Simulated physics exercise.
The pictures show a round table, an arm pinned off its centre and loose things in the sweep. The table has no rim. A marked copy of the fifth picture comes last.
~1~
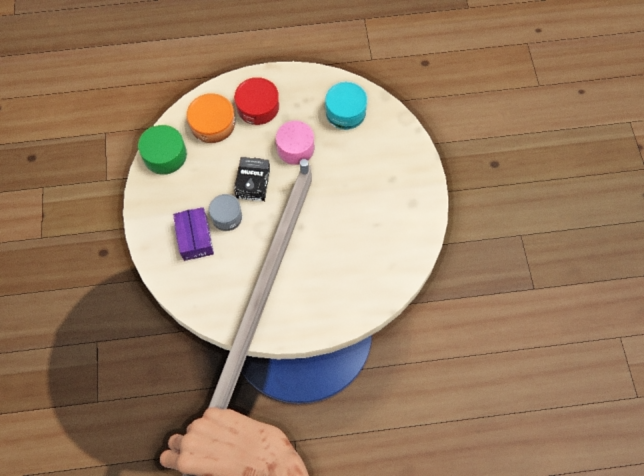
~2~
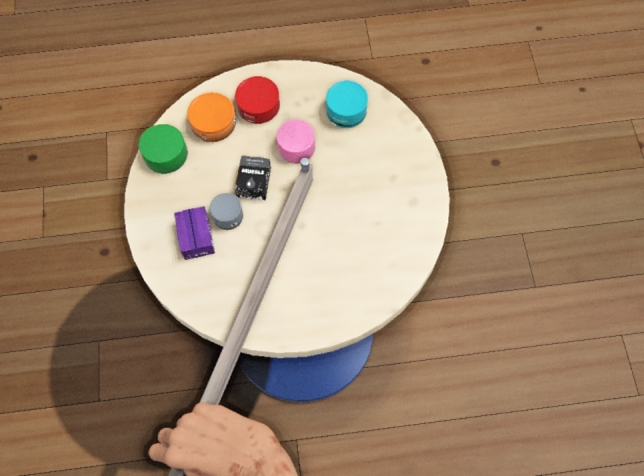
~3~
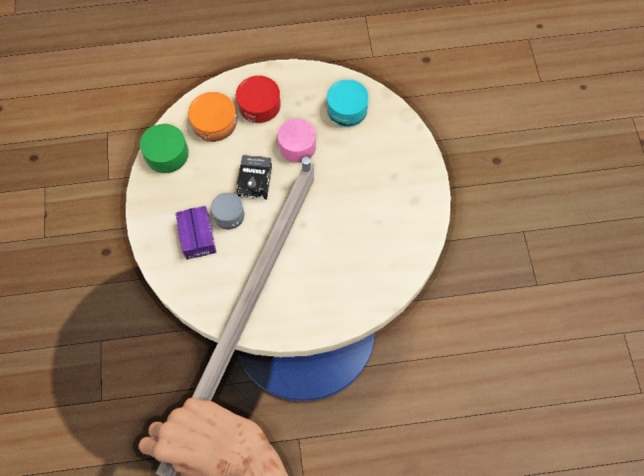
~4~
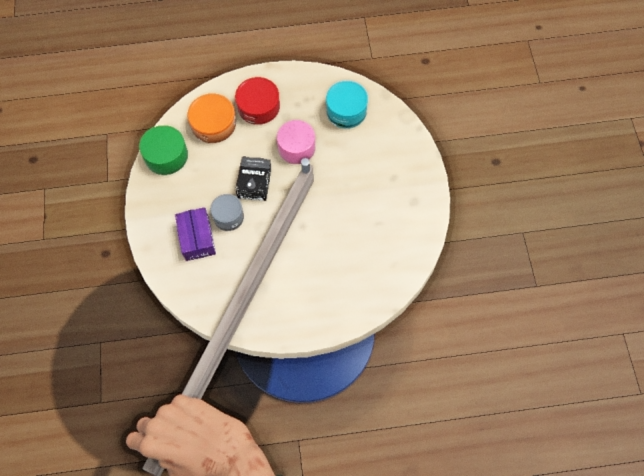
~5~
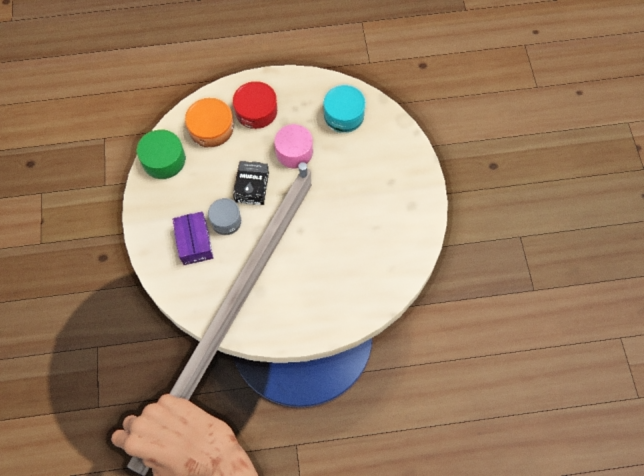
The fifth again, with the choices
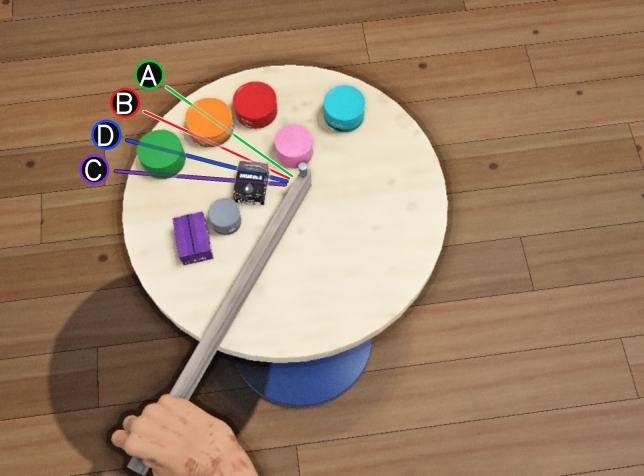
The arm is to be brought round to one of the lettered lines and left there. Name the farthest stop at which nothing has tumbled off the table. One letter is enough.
The farthest safe stop is C.
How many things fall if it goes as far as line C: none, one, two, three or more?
The count is none.
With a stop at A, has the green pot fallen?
By then, yes.
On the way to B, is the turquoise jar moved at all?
By then, no.
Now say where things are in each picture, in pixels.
The first picture shows red jar (258, 101); turquoise jar (346, 106); green pot (163, 150).
The second picture shows arm (264, 266); purple box (194, 233).
The third picture shows arm (261, 264); pink pot (297, 140).
The fourth picture shows arm (257, 263); orange jar (212, 119).
The fifth picture shows arm (250, 266); turquoise jar (344, 110); green pot (162, 154); purple box (193, 239).
On the marked copy, A at (228, 130); B at (215, 145); C at (200, 178); D at (206, 160).
With C. Early on, arm (213, 237); purple box (186, 233); green pot (162, 155).
Further on, arm (195, 197); purple box (171, 190); grey jar (211, 187).
At the end, arm (195, 166); green pot (162, 115); purple box (178, 153); nothing has fallen.
As for the rest, A drops the green pot and purple box; B drops the green pot; D drops the green pot.
